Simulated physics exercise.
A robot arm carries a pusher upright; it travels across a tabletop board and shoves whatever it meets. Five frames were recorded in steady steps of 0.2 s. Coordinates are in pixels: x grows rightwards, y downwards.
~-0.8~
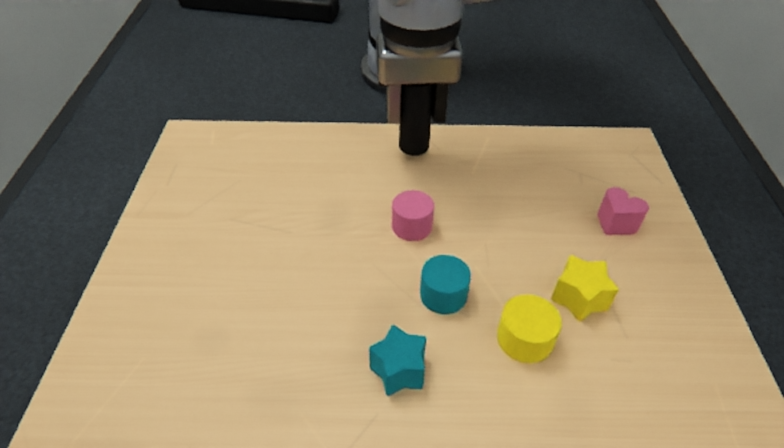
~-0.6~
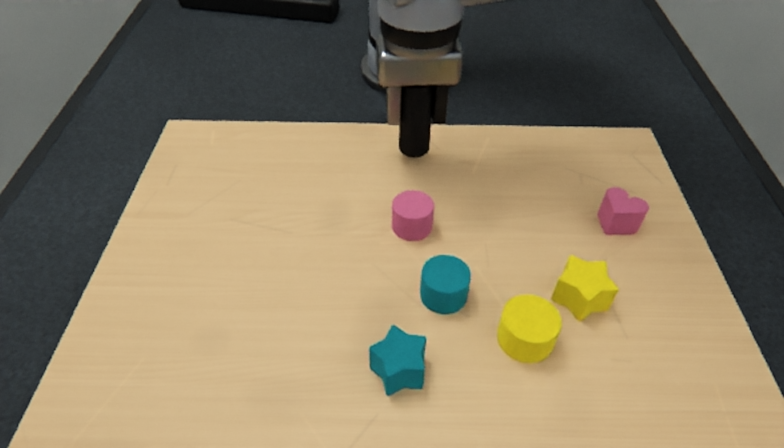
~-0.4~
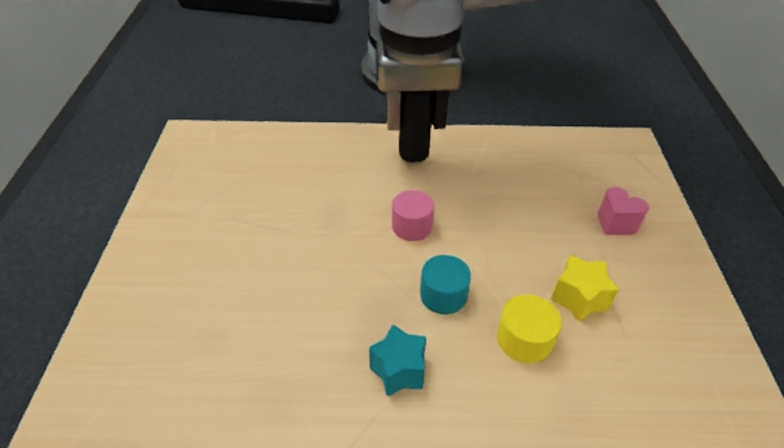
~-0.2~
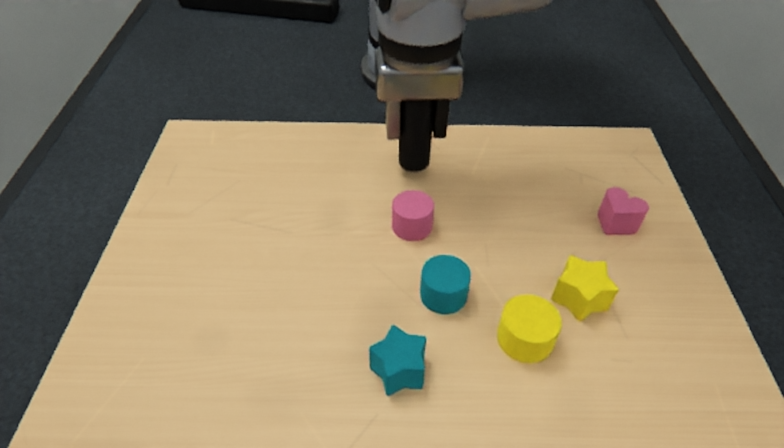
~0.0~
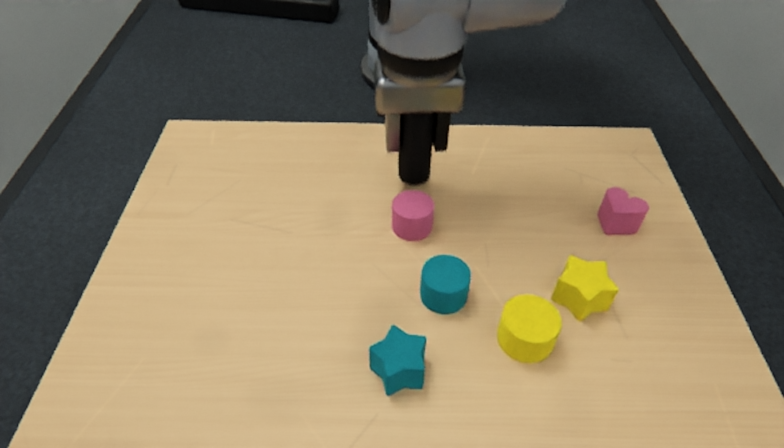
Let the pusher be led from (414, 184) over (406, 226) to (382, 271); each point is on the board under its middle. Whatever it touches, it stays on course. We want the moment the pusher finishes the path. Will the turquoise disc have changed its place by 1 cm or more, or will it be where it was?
Moved off its spot.
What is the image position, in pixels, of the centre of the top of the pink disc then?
At roughly (411, 274).
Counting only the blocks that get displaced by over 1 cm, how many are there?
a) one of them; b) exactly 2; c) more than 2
Option b.
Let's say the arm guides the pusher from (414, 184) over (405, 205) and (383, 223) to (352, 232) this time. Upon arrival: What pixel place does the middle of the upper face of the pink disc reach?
Put as a pixel place, it's (410, 222).
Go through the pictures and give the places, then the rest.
In the first frame, lower end of the pusher at (414, 146), tops of blocks, pink disc at (413, 204), turquoise disc at (446, 273).
In the second frame, pusher at (414, 148), blocks as before.
In the third frame, pusher at (414, 153), blocks as before.
In the fourth frame, pusher at (414, 162), blocks as before.
In the fifth frame, pusher at (414, 175), pink disc at (413, 204), turquoise disc at (446, 273).
The first path, step by step. One third of the way, pusher at (409, 202); pink disc at (413, 217).
Two thirds of the way, pusher at (401, 232); pink disc at (415, 249); turquoise disc at (449, 276).
At the end, pusher at (382, 262); pink disc at (411, 274); turquoise disc at (459, 286).
